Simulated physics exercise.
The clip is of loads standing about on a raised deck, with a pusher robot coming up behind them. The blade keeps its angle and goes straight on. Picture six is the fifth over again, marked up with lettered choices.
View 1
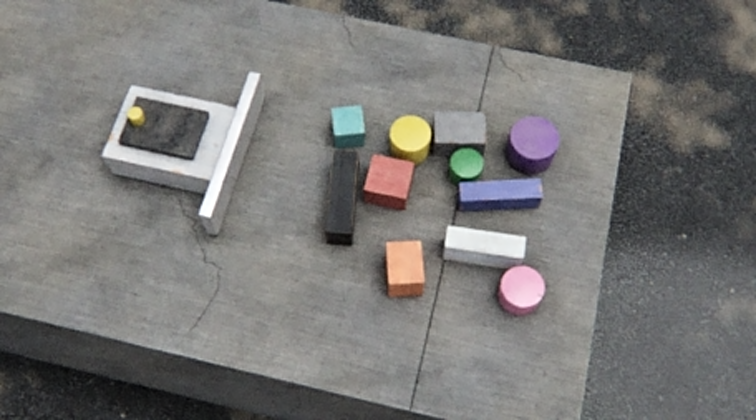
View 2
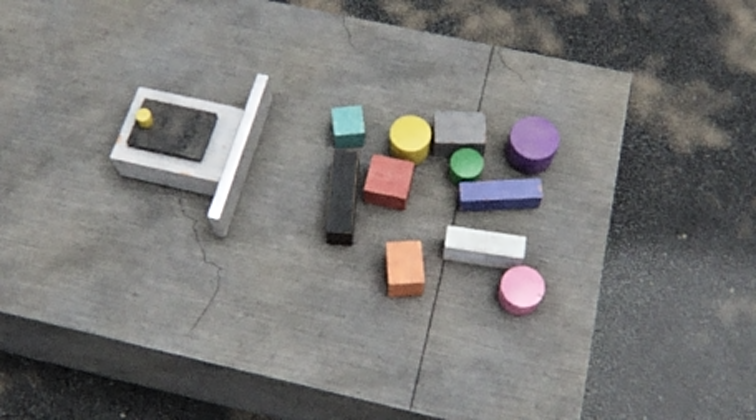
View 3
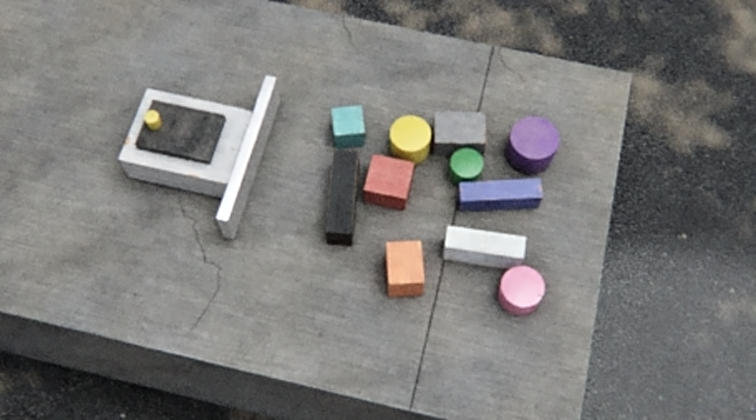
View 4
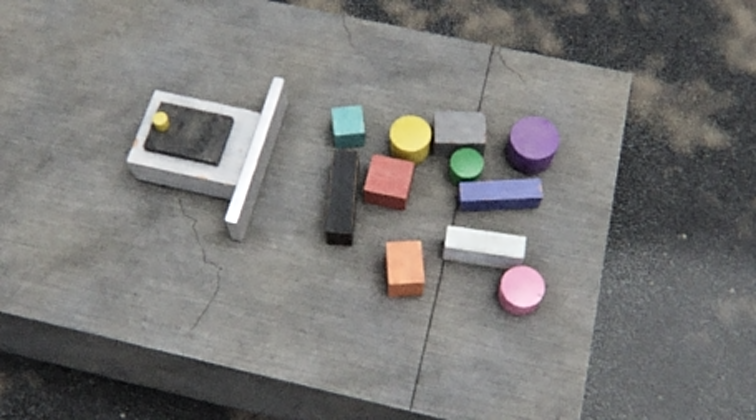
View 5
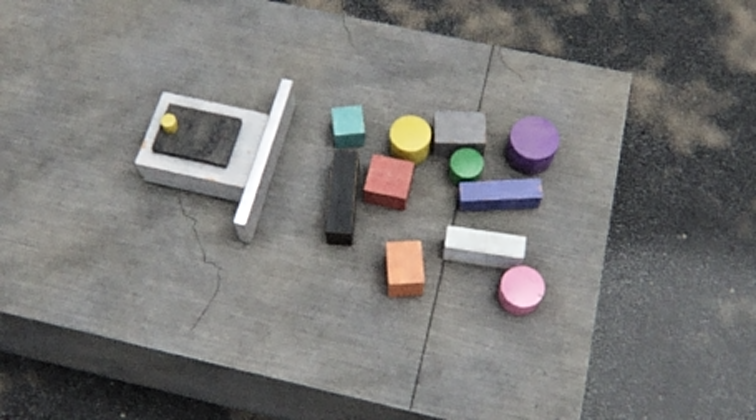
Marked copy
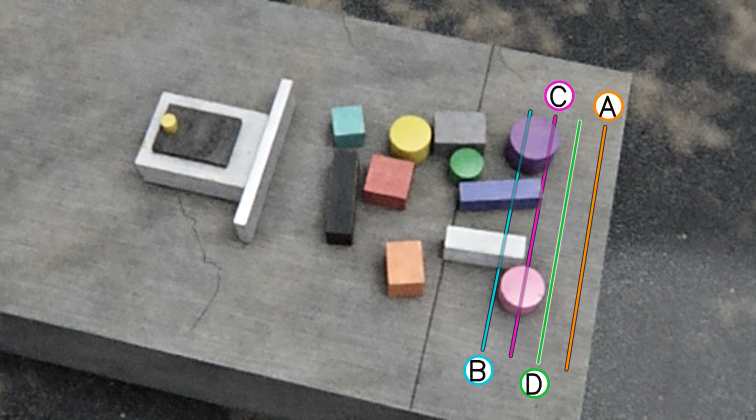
A white pusher robot creeps slowly right across a grey deck toward a cluster of motionless coloured blocks.
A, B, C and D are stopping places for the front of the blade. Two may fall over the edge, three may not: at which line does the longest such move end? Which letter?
No third one falls up to C.
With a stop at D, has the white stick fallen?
Yes.
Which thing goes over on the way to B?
It is the blue bar.
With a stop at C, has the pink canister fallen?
By then, no.
On the marked copy, A at (587, 241); B at (508, 223); C at (534, 229); D at (560, 235).
With C. Early on, robot (297, 156); grey crate (469, 134); turquoise crate (394, 138).
Further on, robot (395, 177); blue bar (573, 213); green canister (548, 191).
At the end, robot (472, 194); blue bar over the edge; green canister over the edge; two fallen.
As for the rest, A drops six; B is within the limit but short; D drops five.
